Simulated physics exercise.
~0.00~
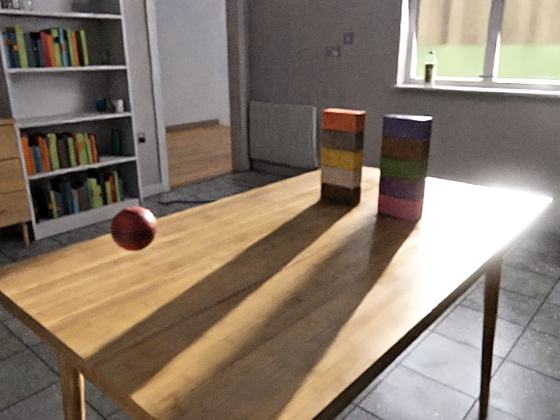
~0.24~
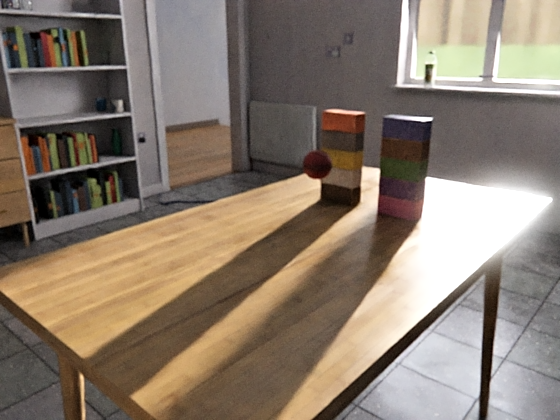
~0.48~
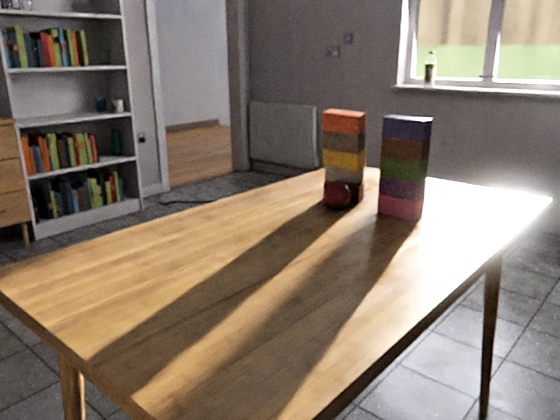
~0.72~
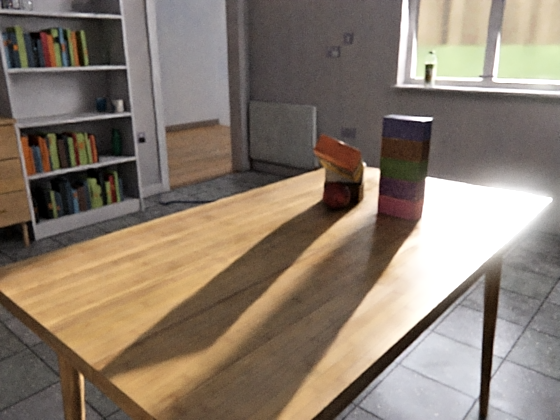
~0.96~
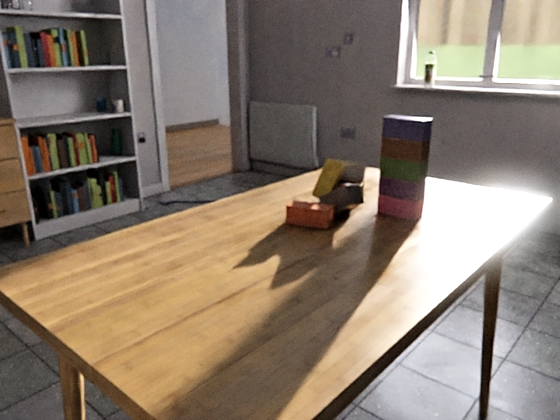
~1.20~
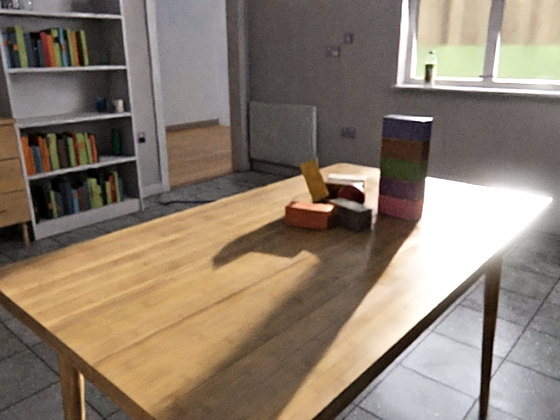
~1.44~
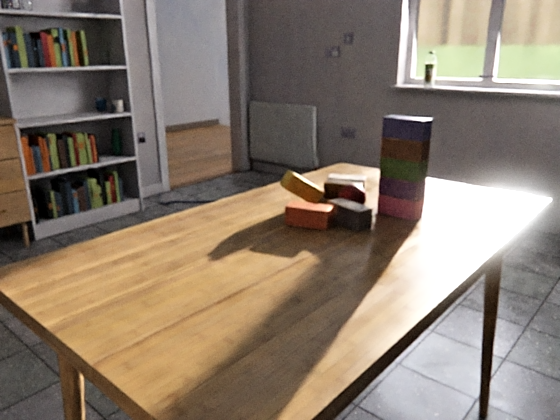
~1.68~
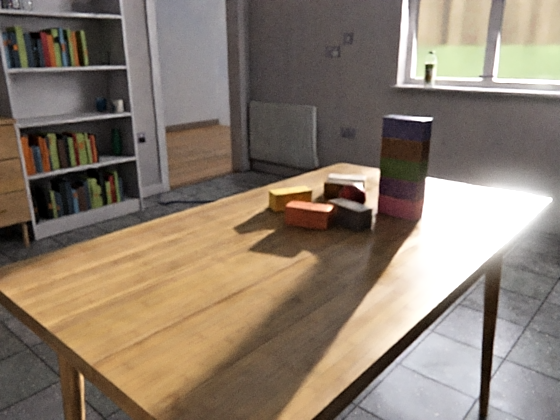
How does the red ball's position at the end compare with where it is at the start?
At the start the red ball is in the air toward the left side of the table. By the end it is farther right, partly hidden among the fallen blocks next to the standing stack.
